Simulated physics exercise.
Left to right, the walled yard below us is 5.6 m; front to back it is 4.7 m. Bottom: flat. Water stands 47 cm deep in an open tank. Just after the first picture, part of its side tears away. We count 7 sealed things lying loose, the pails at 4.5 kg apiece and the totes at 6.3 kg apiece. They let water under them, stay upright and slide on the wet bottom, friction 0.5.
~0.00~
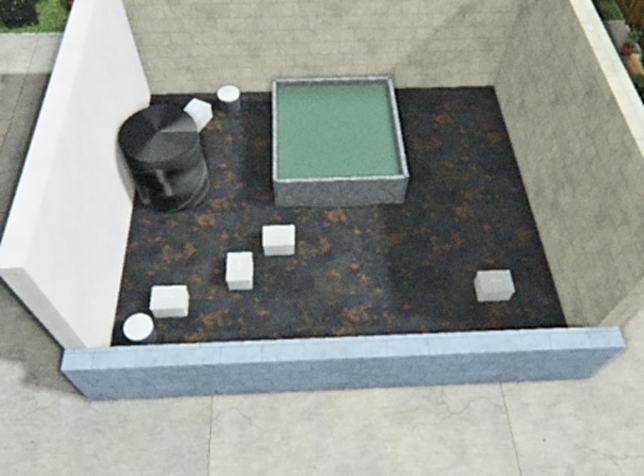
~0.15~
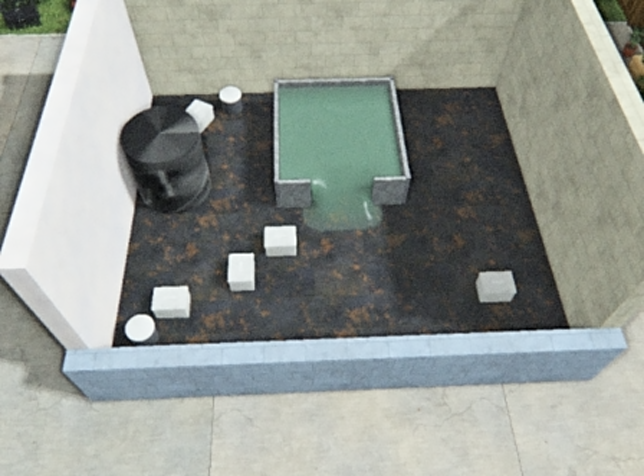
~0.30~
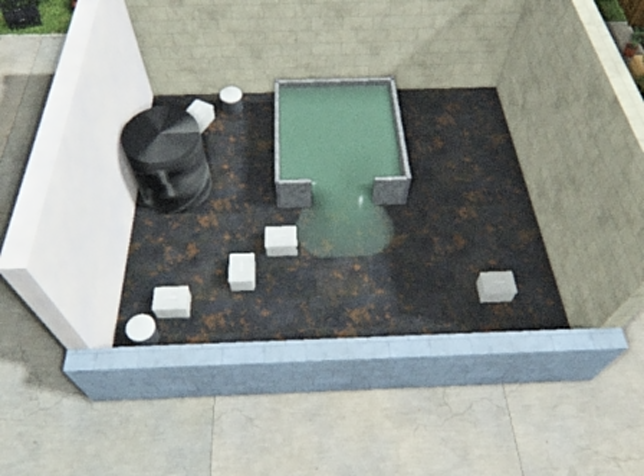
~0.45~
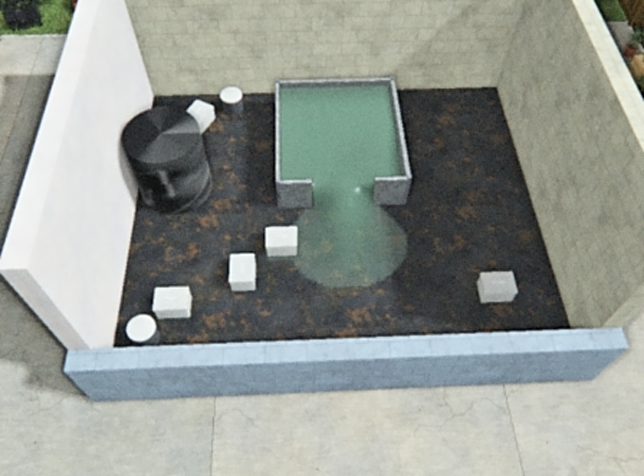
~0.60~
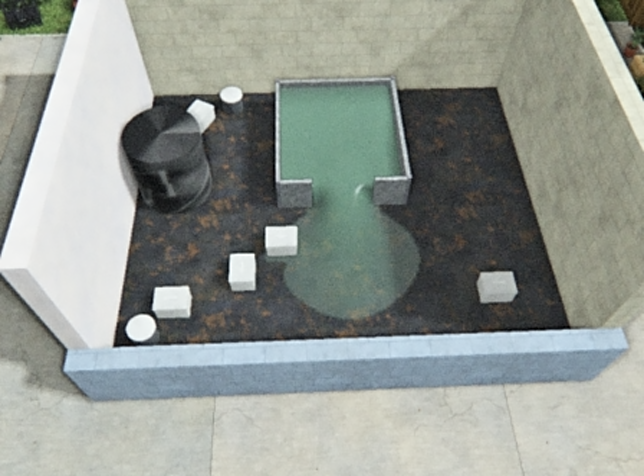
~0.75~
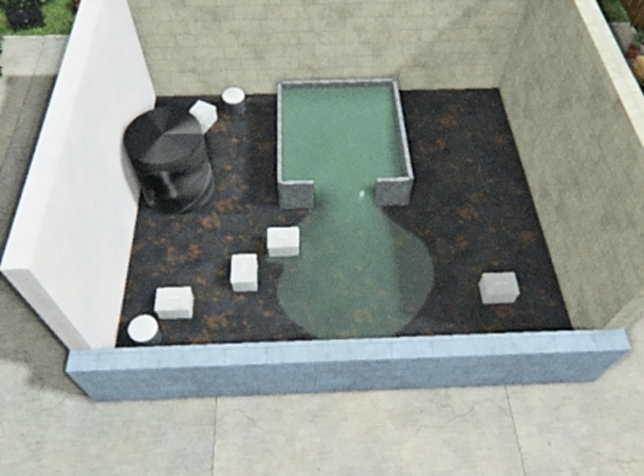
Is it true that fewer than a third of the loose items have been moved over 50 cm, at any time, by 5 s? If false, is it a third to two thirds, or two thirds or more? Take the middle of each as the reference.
The share is in the middle band.
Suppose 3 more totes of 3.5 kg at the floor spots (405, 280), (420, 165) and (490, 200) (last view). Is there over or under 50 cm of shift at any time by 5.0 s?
So it's gets above, then stays below, then gets above.
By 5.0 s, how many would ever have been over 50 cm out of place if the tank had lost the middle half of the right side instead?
Result: 1.
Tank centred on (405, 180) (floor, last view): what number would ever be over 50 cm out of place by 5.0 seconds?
That gives 4 of them.
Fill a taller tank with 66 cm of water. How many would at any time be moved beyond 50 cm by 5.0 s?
The count would be 5.
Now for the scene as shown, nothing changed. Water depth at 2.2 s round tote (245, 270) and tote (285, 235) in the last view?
3 and 2 cm.
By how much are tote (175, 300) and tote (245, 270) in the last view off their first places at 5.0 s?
The first ends 80 centimetres from its start and the second 5 centimetres.
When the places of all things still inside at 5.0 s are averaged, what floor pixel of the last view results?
I'd put it around (262, 202).
After 1.1 s 0 of 7 are over 50 cm from their spots; 0 afloat.
After 2.2 s 0 of 7 are over 50 cm from their spots; 0 afloat.
After 3.5 s 1 of 7 are over 50 cm from their spots; 1 afloat.
After 5.0 s 3 of 7 are over 50 cm from their spots, and 3 have been at some point; 0 afloat.
